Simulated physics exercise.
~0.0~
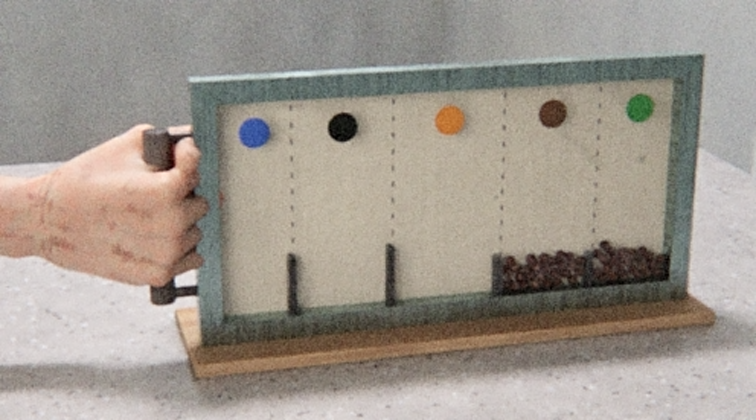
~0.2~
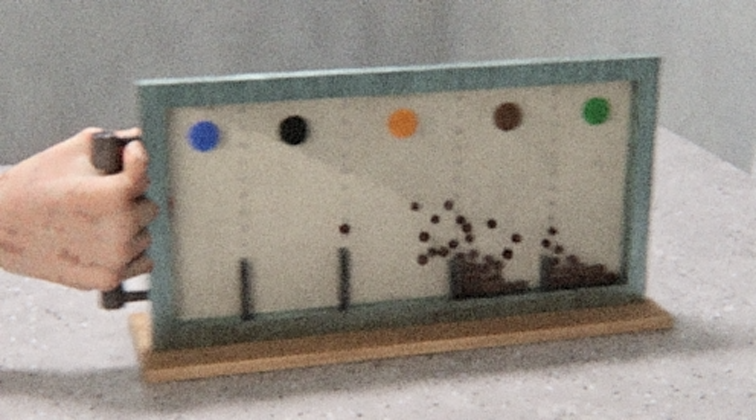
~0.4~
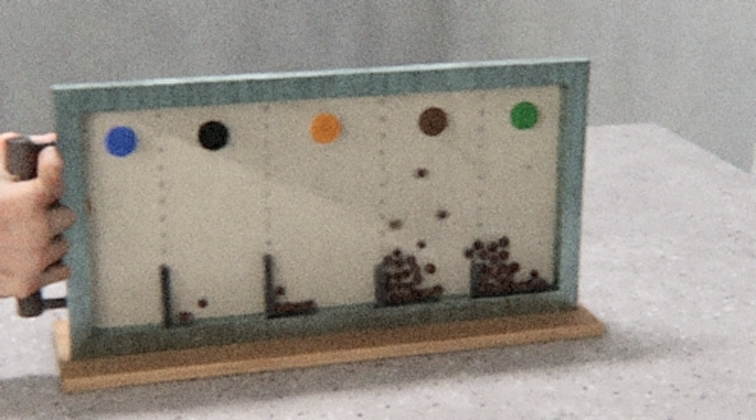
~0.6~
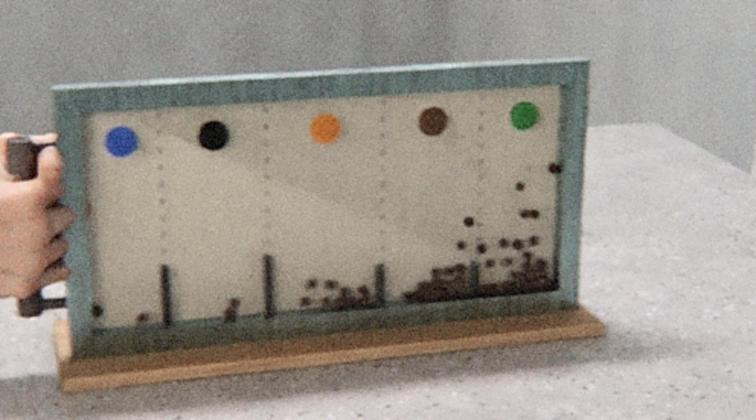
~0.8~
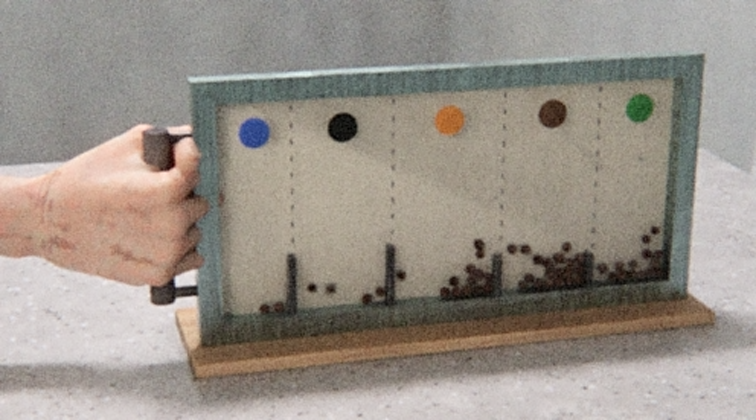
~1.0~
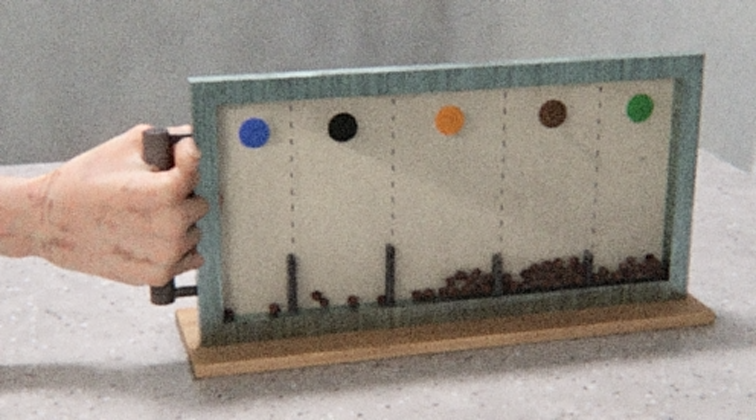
A shallow, clear-fronted case with a blue-green frame and wooden base stands on a speckled grey counter, seen from a fixed view slightly to one side. Blue, black, orange, brown and green dots run left to right above dotted lines and short dark dividers, with dark beads piled under brown and green. A hand gripping the left handle slides the case left, and beads leap and scatter over the dividers. The hand returns it right to its starting place as the beads keep tumbling. They settle low, mostly under orange, brown and green, with a few under black and blue.
